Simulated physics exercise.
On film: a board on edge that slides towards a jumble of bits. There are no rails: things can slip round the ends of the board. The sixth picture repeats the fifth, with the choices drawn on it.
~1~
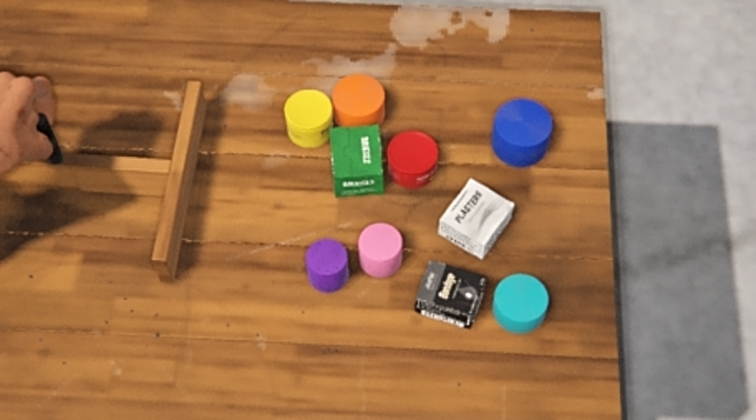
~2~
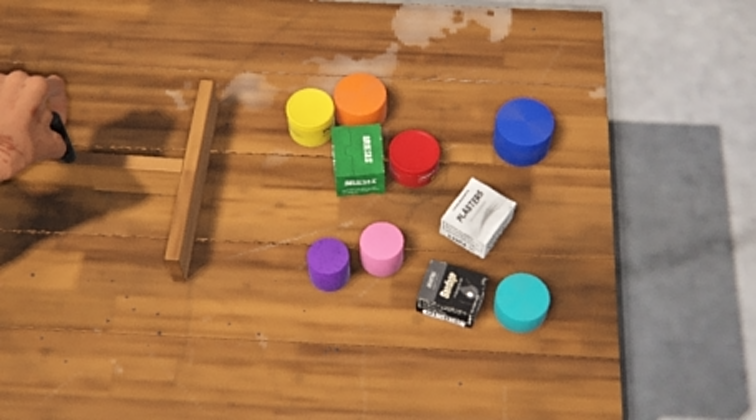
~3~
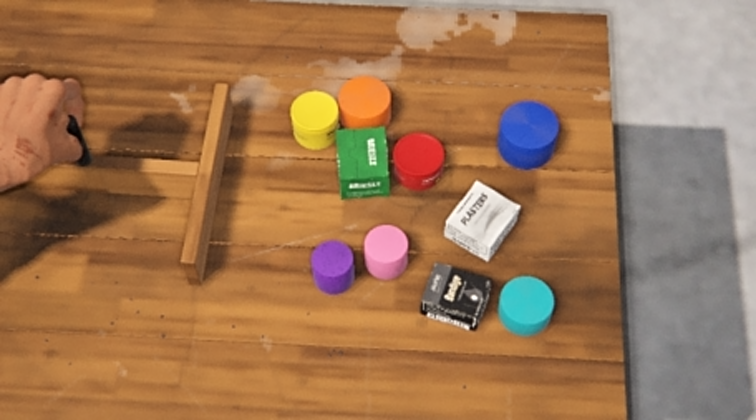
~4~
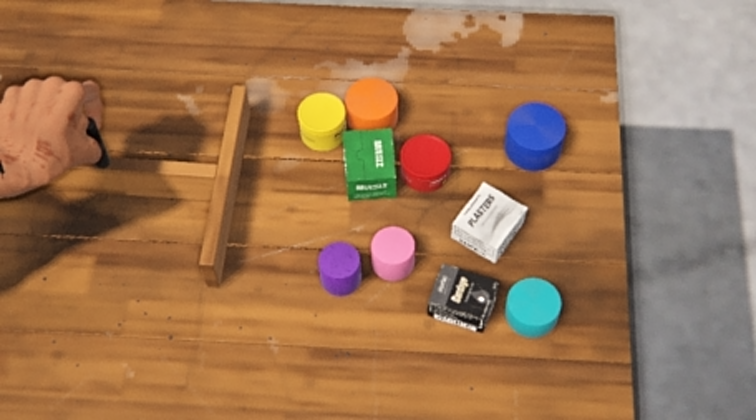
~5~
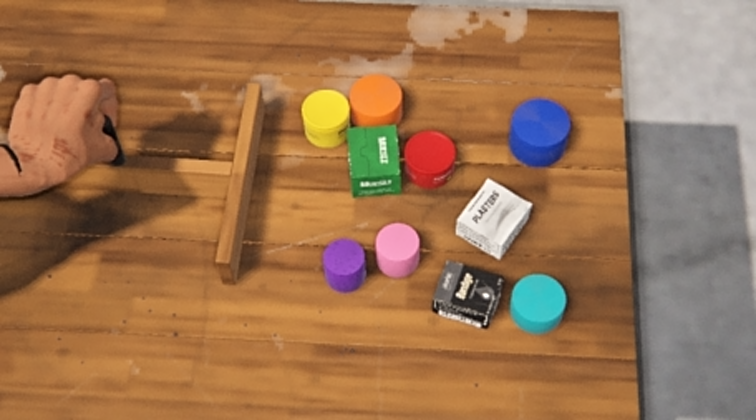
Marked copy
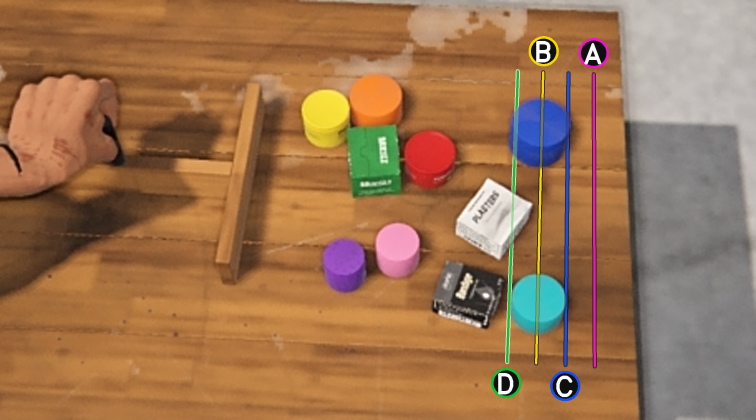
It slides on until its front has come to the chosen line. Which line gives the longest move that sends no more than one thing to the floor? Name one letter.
B.
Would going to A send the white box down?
Yes.
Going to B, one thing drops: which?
The turquoise tin.
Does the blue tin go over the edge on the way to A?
Yes.
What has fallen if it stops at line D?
It is the turquoise tin.
On the copy, A at (594, 210); B at (540, 207); C at (567, 208); D at (513, 206).
On B. First, board (346, 173); orange tin (420, 91); yellow tub (386, 119).
Then, board (454, 178); turquoise tin (581, 316); blue tin (552, 127).
Finally, board (538, 181); turquoise tin over the edge; blue tin (621, 129); one fallen.
By contrast, A drops five; C drops three; D is within the limit but short.
